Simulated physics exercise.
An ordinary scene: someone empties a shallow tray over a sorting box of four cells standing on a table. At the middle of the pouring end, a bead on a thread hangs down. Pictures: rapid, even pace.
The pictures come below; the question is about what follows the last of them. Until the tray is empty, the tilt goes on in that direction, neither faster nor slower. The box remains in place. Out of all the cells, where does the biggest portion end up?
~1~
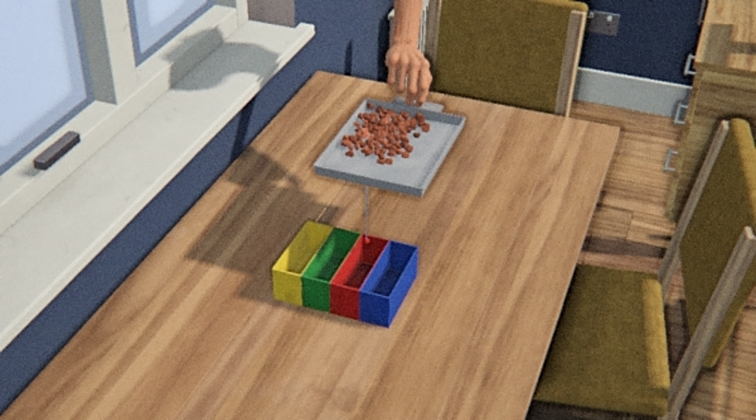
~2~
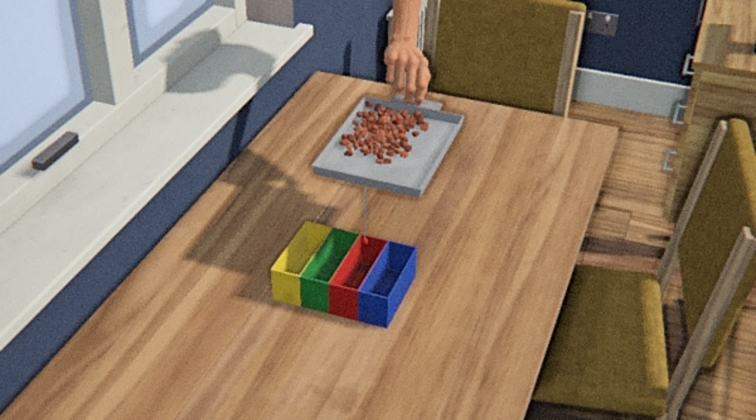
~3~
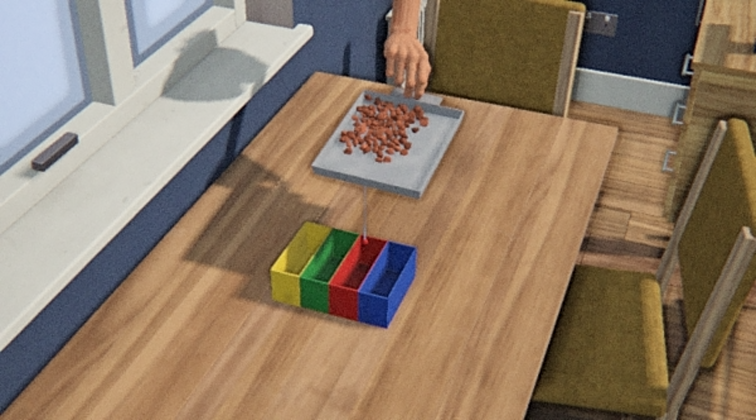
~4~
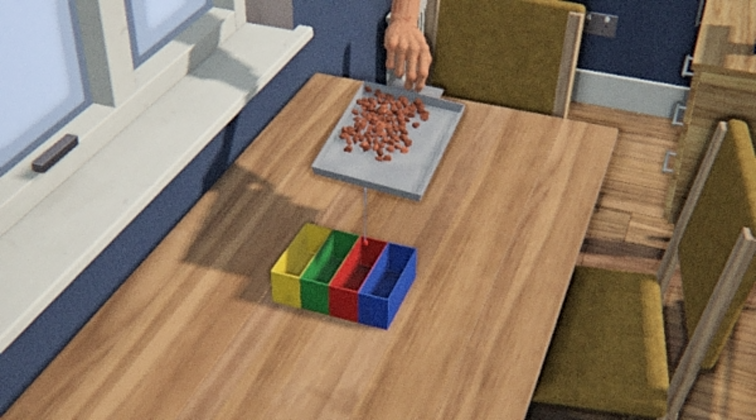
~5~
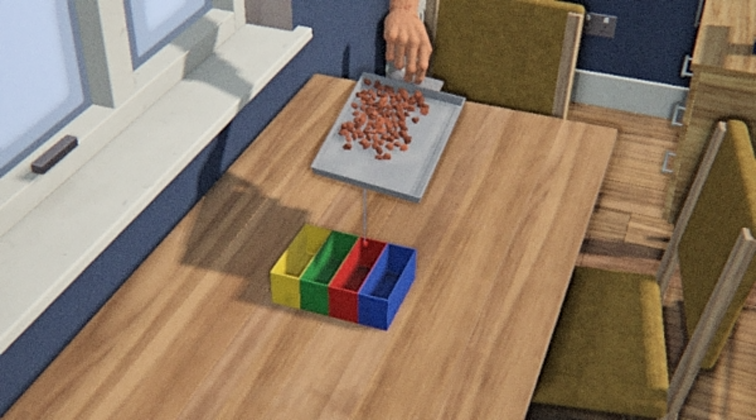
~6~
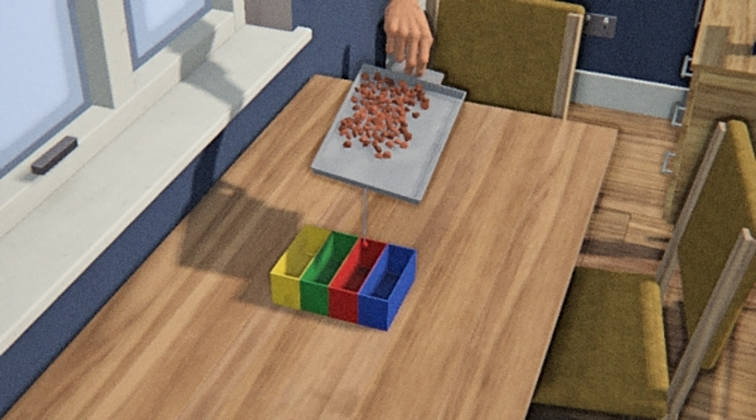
In the blue cell.
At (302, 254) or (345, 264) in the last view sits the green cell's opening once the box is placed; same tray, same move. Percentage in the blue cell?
Respectively 10 % and 50 %.
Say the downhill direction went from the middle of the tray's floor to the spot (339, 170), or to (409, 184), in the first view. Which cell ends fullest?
Well, with the first heading it's that yellow cell, and with the second it's the cell in blue.
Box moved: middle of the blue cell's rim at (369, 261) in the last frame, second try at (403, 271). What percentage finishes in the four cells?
Roughly 20 %, then roughly 80 %.
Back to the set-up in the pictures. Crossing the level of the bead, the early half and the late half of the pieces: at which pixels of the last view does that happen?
I'd say close to (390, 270) at first and close to (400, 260) later on.
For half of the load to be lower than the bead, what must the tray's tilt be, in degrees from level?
Roughly 90°.
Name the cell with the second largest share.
The red cell.
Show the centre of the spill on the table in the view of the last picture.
Near (437, 320).
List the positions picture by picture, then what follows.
In the first picture, corners of the pouring end at (316, 165) and (421, 187), level; middle of the load at (385, 132), bits of crushed brick; bead on its thread at (366, 241); yellow cell at (287, 284); green cell at (316, 292); red cell at (345, 299); blue cell at (374, 306).
In the second picture, corners of the pouring end at (315, 165) and (420, 188), level; middle of the load at (383, 131).
In the third picture, corners of the pouring end at (314, 165) and (420, 190), tipped barely, lowest at the right corner; middle of the load at (383, 127).
In the fourth picture, corners of the pouring end at (314, 165) and (420, 193), tipped a little, lowest at the right corner; middle of the load at (383, 122).
In the fifth picture, corners of the pouring end at (314, 166) and (419, 196), tipped clearly, lowest at the right corner; middle of the load at (383, 117).
In the sixth picture, corners of the pouring end at (313, 166) and (419, 198), tipped clearly, lowest at the right corner; middle of the load at (383, 112); yellow cell at (286, 288); green cell at (314, 295); red cell at (343, 302); blue cell at (373, 310).
Soon after the last picture, tray tipped steeply; most on the tray; a small part falling or outside the box.
A little later, tray tipped past a quarter turn; about a quarter on the tray; about a quarter in the blue cell; a small part in the red cell; about a third falling or outside the box.
Later still, tray tipped past a quarter turn; about half in the blue cell; a small part in the red cell; a stray few in the green cell; about a third falling or outside the box.
At rest, tray tipped past a quarter turn; about half in the blue cell; a small part in the red cell; a stray few in the green cell; none in the yellow cell; about a third outside the box.
